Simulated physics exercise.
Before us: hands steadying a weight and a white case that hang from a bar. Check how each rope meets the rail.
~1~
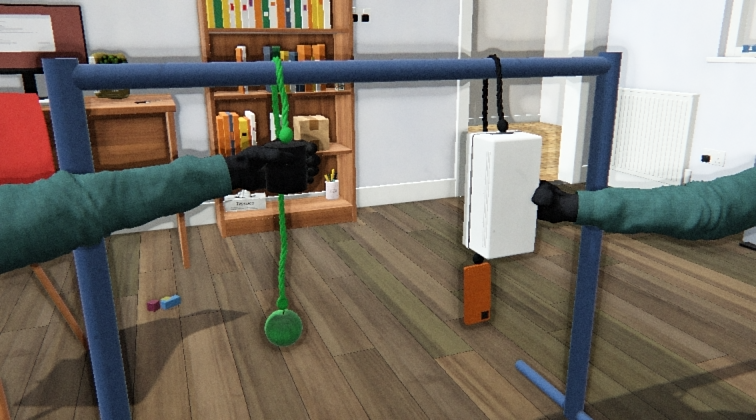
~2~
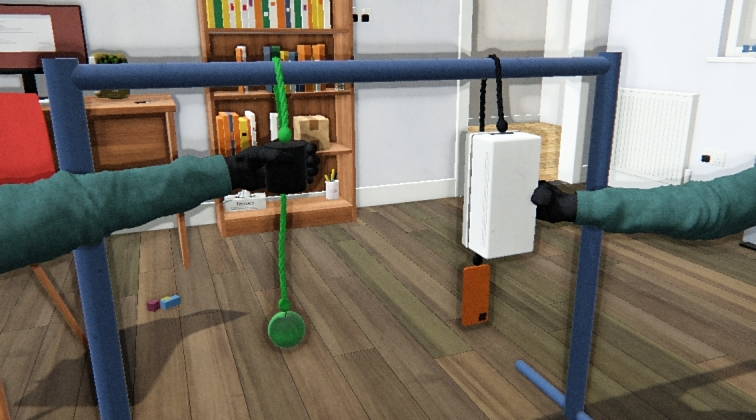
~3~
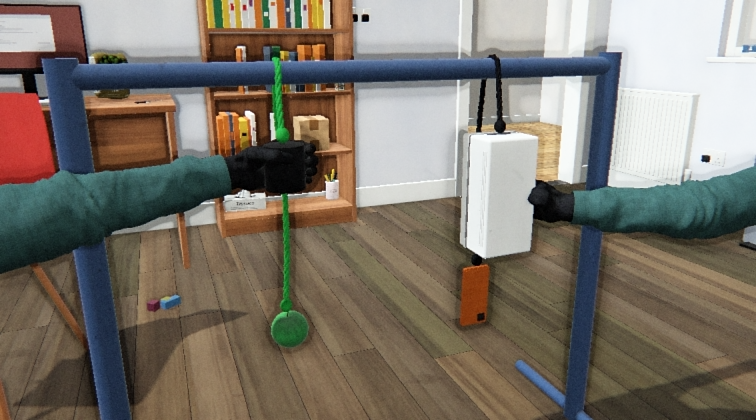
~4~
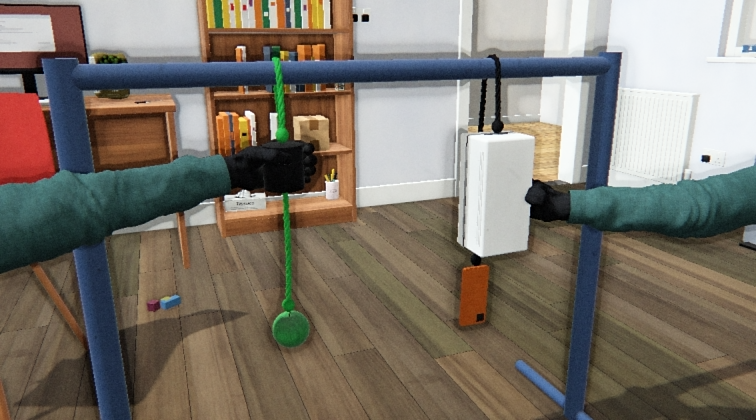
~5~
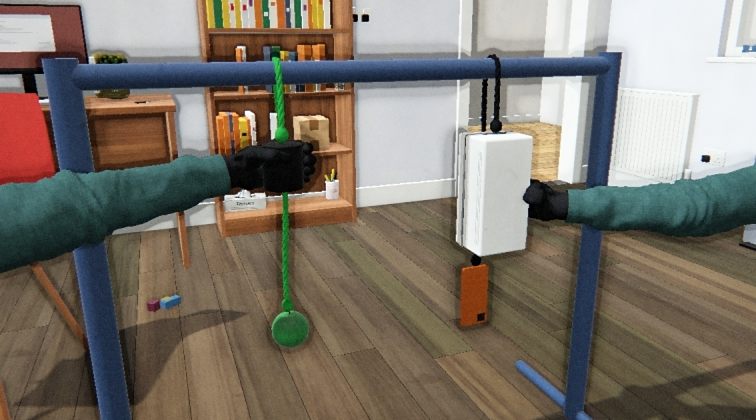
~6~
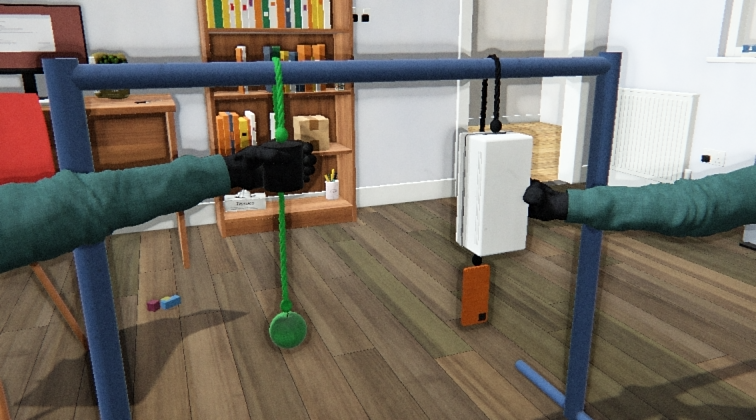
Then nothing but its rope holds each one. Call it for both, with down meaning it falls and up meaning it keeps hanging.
Weight - down; white case - down.
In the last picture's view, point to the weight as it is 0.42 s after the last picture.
At that moment its middle is close to (293, 346).
Then, 0.42 s later than the last view, weight dropping near (293, 346); white case dropping near (486, 314).
Then, 0.78 s later than the last view, weight on the floor; white case on the floor near (482, 404).
Finally, weight on the floor; white case on the floor near (482, 404). The weight runs down to the floor and the white case drops.
